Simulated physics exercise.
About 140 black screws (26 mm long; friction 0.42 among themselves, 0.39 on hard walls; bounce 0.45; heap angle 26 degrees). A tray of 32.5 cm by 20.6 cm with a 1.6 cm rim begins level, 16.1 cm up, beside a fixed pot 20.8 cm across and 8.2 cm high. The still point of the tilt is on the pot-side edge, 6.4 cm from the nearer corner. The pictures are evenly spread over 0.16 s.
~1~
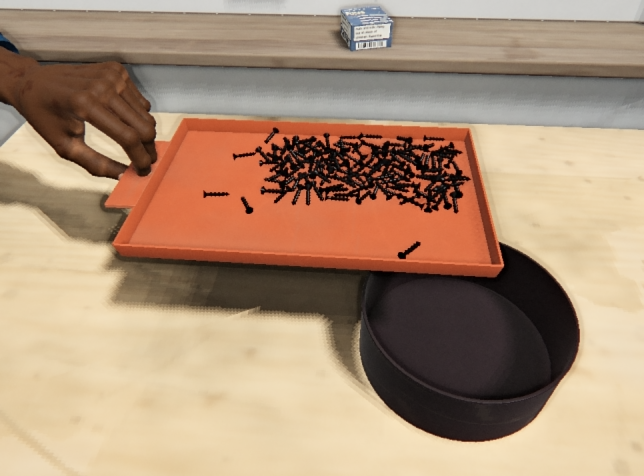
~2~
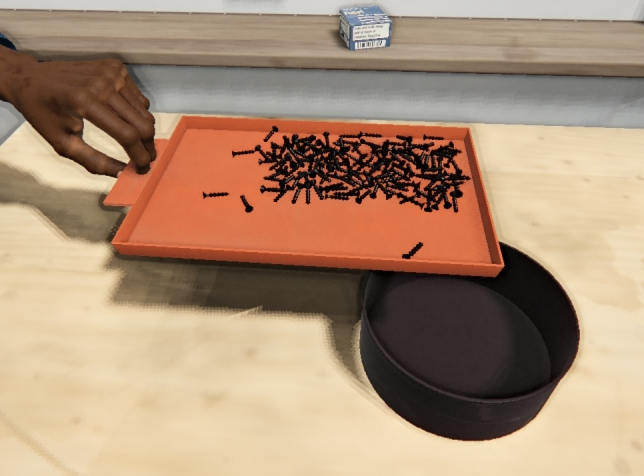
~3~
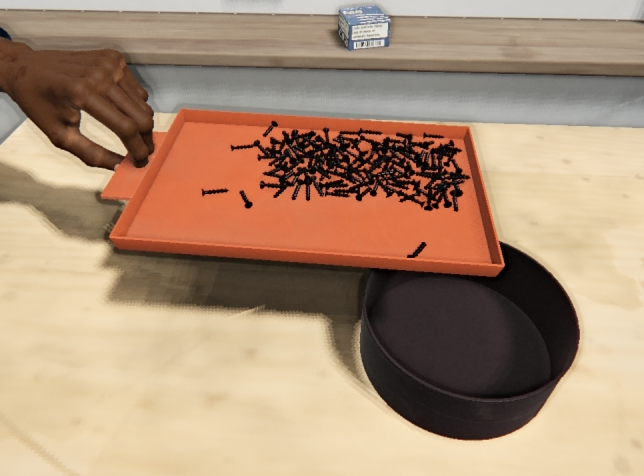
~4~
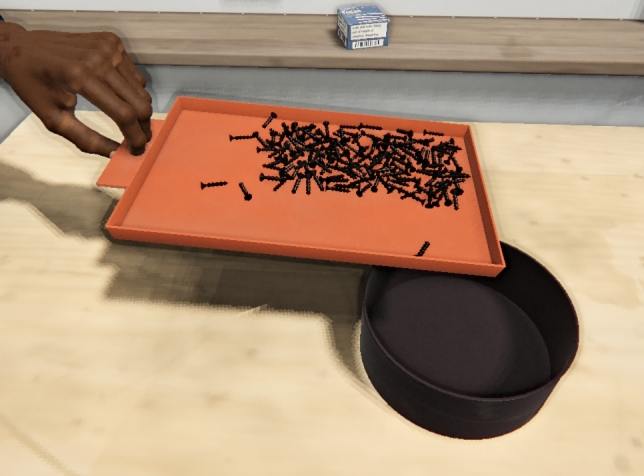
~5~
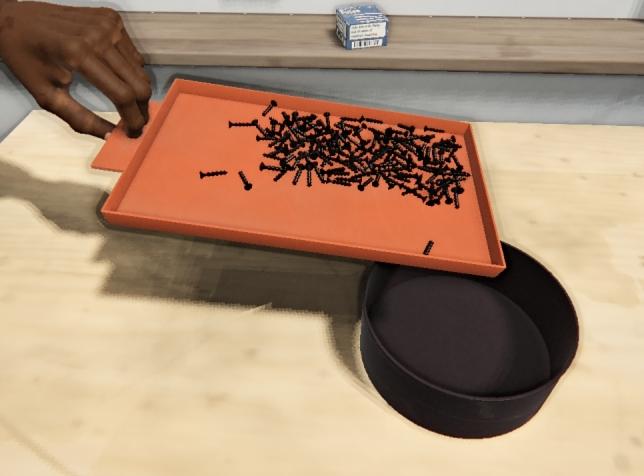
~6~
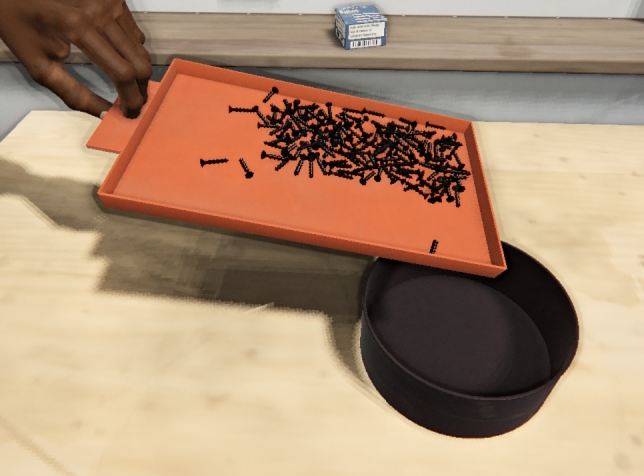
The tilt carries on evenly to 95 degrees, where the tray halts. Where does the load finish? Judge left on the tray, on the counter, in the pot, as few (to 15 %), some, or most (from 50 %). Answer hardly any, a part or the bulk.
Left on the tray: Hardly any; on the counter: A part; in the pot: The bulk.
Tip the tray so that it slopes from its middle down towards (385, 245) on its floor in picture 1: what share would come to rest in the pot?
About 100 per cent.
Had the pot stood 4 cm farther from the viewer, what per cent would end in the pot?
Then about 65 per cent.
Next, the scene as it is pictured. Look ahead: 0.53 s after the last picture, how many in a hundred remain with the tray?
Some 45 per cent of the load.
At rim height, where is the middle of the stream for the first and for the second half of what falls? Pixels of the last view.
First near (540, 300), later near (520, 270).
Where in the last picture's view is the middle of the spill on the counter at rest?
Around (555, 290).
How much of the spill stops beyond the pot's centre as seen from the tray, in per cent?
About 100 per cent.
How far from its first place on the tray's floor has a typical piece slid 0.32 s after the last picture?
Some 6 cm.
Then, 0.32 s after the last picture, tilt 53 degrees; the tray holds 100 %, the pot 0 %.
Then, 0.53 s after the last picture, tilt 80 degrees; the tray holds 45 %, the pot 10 %.
Then, 0.86 s after the last picture, tilt 95 degrees; the tray holds 0 %, the pot 60 %.
In the end, tray 0 %, counter 35 %, pot 65 %.
